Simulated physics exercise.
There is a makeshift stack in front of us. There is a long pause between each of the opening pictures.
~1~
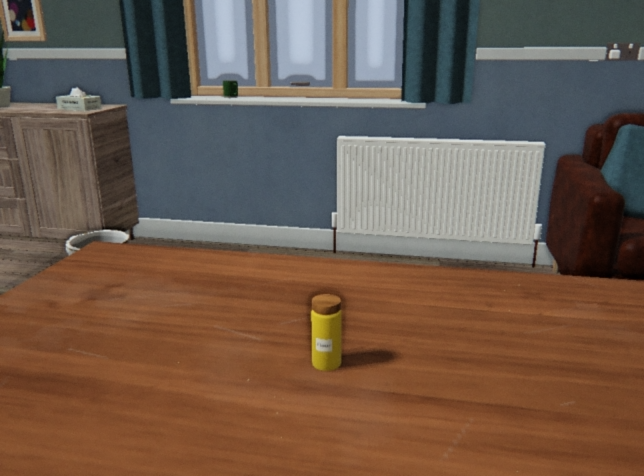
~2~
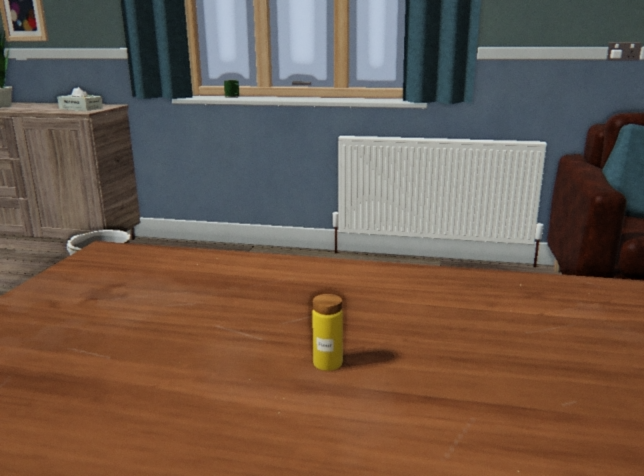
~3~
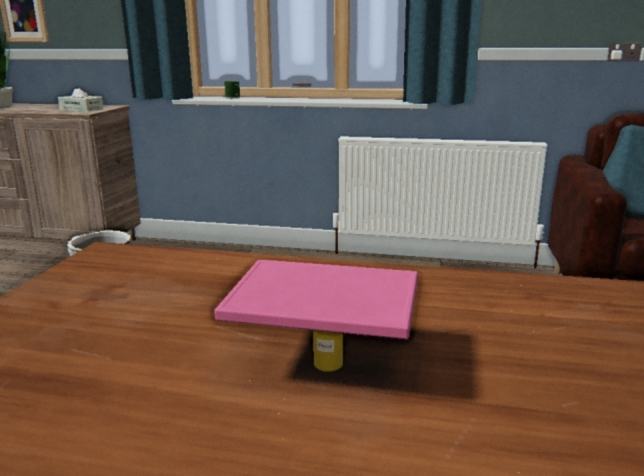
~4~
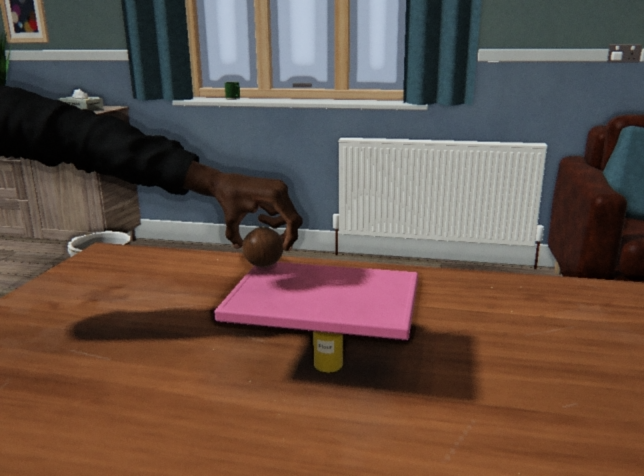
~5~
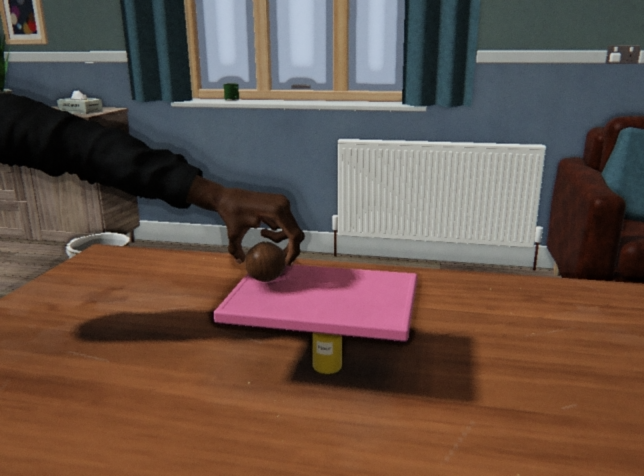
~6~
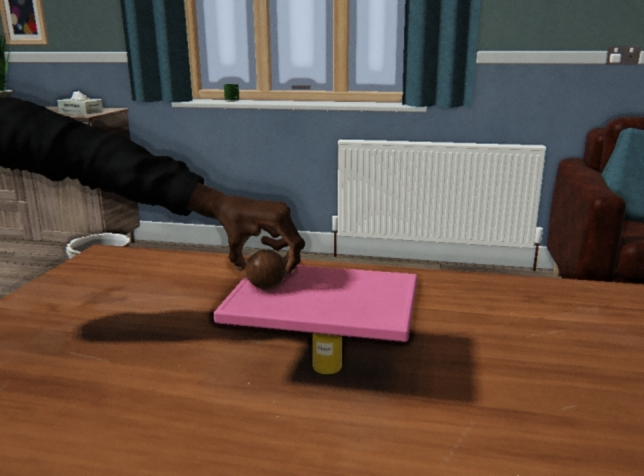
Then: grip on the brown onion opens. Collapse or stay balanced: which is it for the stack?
The stack is not secure.
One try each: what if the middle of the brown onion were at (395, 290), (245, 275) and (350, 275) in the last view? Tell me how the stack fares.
First try: It comes apart; second try: It loses its balance; third try: It stays up.
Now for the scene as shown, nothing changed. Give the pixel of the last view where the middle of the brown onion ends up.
It finishes at about (239, 341).
Then, 0.50 s later than the last frame, brown onion now fallen; pink lid tilted by 47°.
Then, 0.70 s later than the last frame, pink lid tilted by 56°; yellow shaker tilted by 3°.
Then, 1.00 s later than the last frame, pink lid now fallen; yellow shaker on its side.
Then, 1.10 s later than the last frame, yellow shaker on its side.
When it is over, fallen, brown onion, pink lid and yellow shaker. End places, in pixels of the last picture, brown onion near (239, 341). The stack loses its balance.
